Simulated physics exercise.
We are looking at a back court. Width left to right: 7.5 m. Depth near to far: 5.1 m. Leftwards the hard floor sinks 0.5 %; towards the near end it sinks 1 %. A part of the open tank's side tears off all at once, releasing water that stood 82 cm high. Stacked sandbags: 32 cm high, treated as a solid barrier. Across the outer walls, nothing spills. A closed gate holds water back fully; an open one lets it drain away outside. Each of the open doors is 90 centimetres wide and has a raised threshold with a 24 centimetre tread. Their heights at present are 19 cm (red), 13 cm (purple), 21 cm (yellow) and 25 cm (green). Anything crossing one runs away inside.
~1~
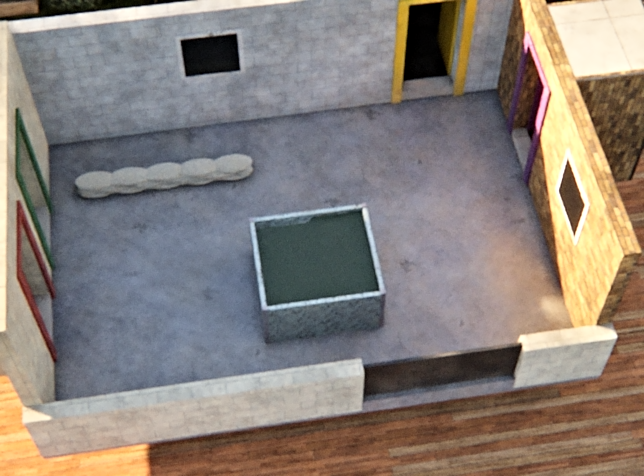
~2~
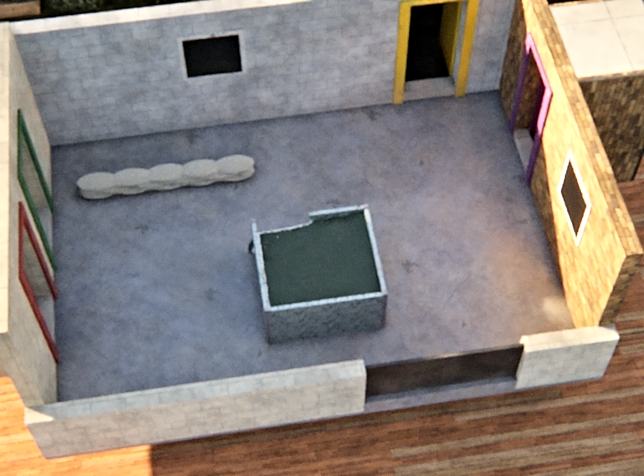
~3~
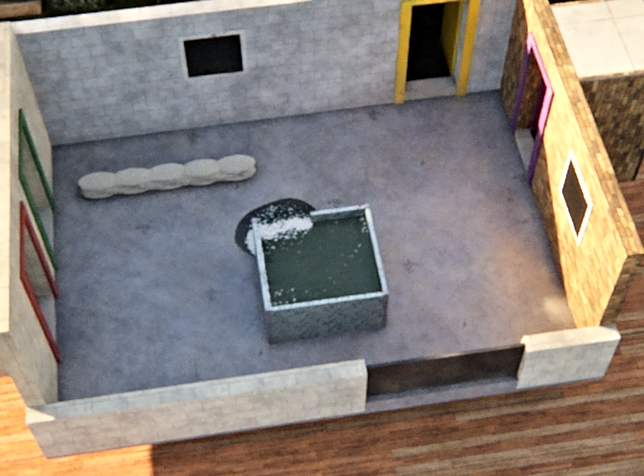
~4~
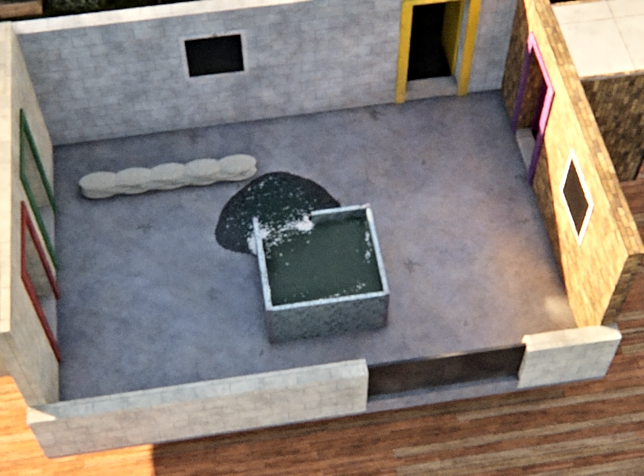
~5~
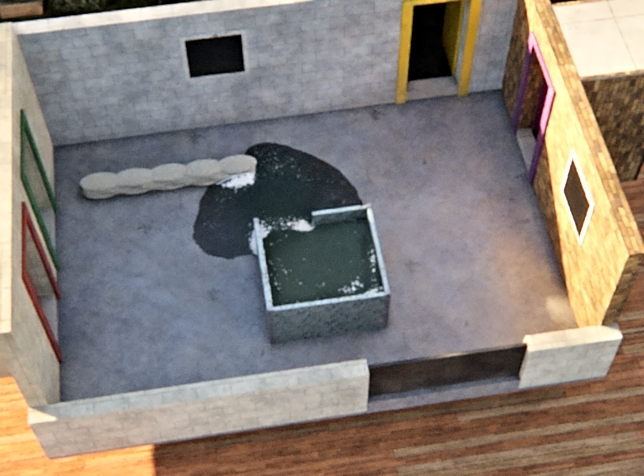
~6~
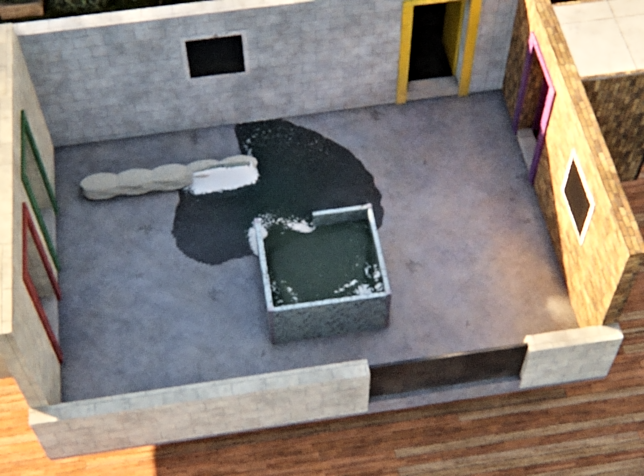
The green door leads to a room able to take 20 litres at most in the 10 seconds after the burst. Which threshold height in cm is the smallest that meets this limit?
A height of roughly 20 cm.
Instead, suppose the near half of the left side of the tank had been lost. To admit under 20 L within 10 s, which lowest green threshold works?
Near 12.5 cm.
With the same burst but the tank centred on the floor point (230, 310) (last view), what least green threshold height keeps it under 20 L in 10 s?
Near 30 cm.
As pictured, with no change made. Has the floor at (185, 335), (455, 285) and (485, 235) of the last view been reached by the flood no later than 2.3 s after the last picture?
First bone-dry, second bone-dry, third bone-dry.
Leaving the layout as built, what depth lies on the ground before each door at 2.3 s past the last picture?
Centimetres: Red = 8, purple = 14, yellow = 7, green = 19.
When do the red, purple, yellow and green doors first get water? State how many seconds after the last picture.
Red = 1.5 s, purple = 2.0 s, yellow = 0.9 s, green = 0.9 s.
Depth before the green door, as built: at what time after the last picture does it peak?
Peak time: Around 1.0 s.
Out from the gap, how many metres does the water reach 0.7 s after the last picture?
About 3.8 metres out.
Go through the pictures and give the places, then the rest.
Still water, 82 cm deep, in the open tank at (316, 259); the green door at (36, 199) is dry, in the first frame.
Water pours out on the far side and has run 0.4 m, to a hidden place; about 10 cm deep outside, 82 cm at the back, in the second frame.
Water pours out on the far side and has run 0.9 m, to (271, 207); about 11 cm deep outside, 81 cm at the back, in the third frame.
The gap is on the far side, the front 1.4 m out at (263, 180); the back of the open tank holds 74 cm, in the fourth frame.
The front is at (263, 147), 2.1 m from the gap on the far side; 3.5 m2 of floor is wet, 69 cm left at the back, in the fifth frame.
Water pours out on the far side and has run 2.6 m, to (245, 124); about 4 cm deep outside, 70 cm at the back; 2.0 m in a straight line remain to the green door at (42, 201), in the sixth frame.
Then, 0.7 s after the last picture water covers 25 % of the floor, deepest (40 cm) near (273, 120); it has not reached the green door.
Then, 2.3 s after the last picture water covers 45 % of the floor, deepest (24 cm) near (55, 157); 19 cm at the green door, 5 litres in over its 25 cm threshold.
Then, 9.3 s after the last picture water covers 95 % of the floor, deepest (14 cm) near (244, 405); 5 cm at the green door, 6 litres in over its 25 cm threshold.
At the green door as built, the water peaked near 27 cm, 1.1 s after the last picture.
Run again over the same 10 s with other heights there, 27 litres in over 18.5 cm, 14 litres over 21.5 cm. The limit of 20 litres is kept from about 20 cm up.
